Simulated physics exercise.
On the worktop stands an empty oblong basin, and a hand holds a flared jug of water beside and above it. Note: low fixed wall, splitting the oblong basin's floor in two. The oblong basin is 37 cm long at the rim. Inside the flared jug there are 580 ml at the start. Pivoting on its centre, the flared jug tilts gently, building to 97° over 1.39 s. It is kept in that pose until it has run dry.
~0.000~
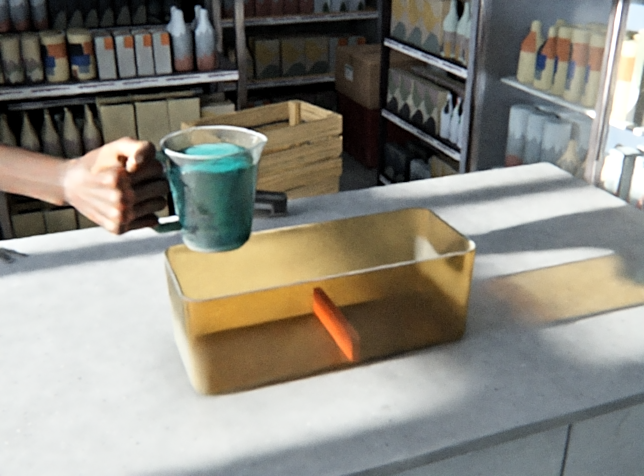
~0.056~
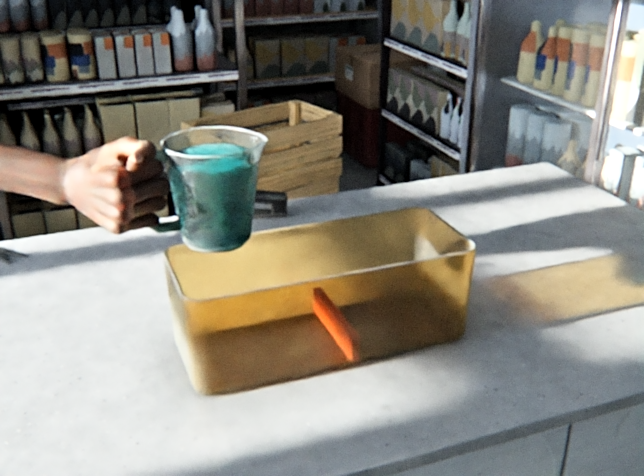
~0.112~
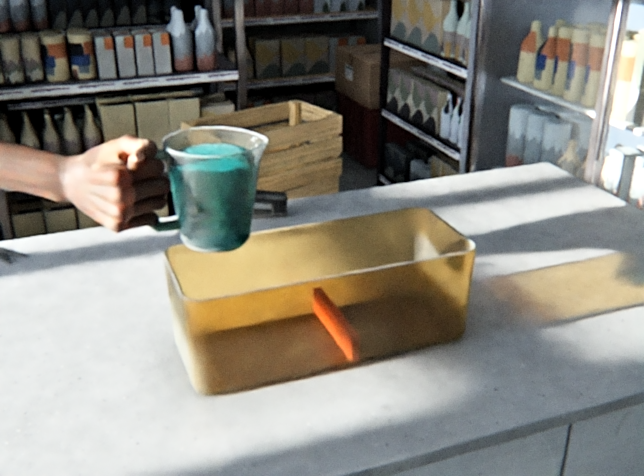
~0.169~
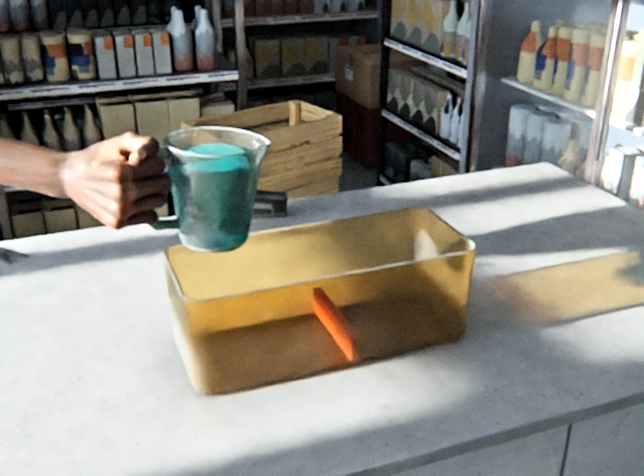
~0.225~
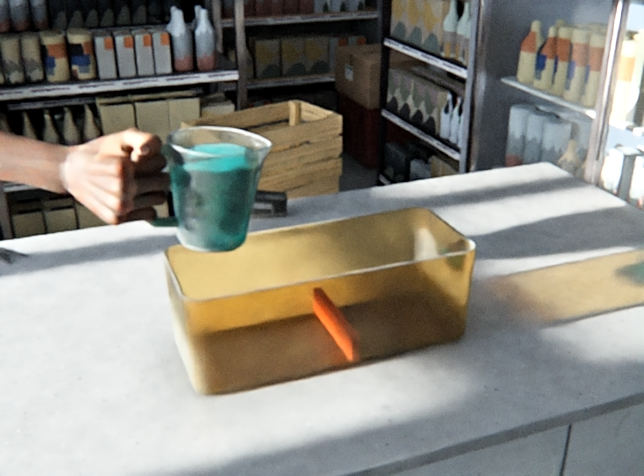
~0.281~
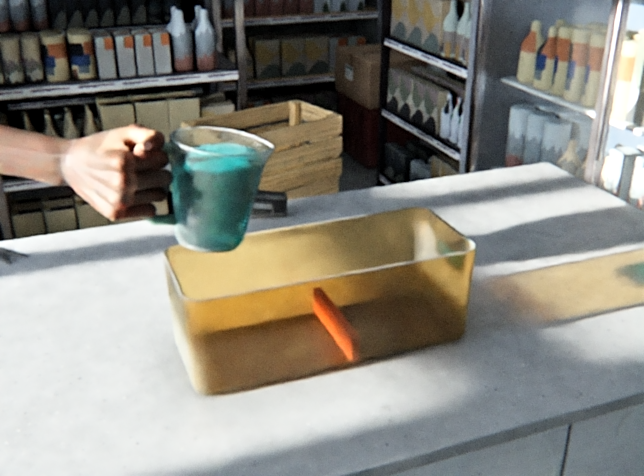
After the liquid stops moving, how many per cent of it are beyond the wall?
About 39 per cent.
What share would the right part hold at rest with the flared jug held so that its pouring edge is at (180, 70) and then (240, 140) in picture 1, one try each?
Result: 10 per cent, then 10 per cent.
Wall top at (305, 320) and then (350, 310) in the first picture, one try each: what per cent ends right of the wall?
Around 95 and 5 percent, in that order.
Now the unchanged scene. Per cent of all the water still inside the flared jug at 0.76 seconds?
Portion remaining: Approx. 82 per cent.
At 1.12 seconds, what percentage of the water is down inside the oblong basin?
Around 54 in a hundred.
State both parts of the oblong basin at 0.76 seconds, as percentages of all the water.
About 5 left, about 1 right.
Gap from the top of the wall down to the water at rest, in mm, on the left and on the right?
Near 22 mm for the left and near 24 mm for the right.
By 0.76 s the tilt is 56° and 83 per cent is still to pour, 5 is left of the wall and 1 right of it.
By 1.12 s the tilt is 88° and 34 per cent is still to pour, 24 is left of the wall and 30 right of it.
By 1.49 s the tilt is 97° and 3 per cent is still to pour, 57 is left of the wall and 38 right of it.
By 1.89 s the tilt is 97° and 0 per cent is still to pour, 61 is left of the wall and 39 right of it.
At rest 61 per cent lies left of the wall, 39 right of it and 0 outside.
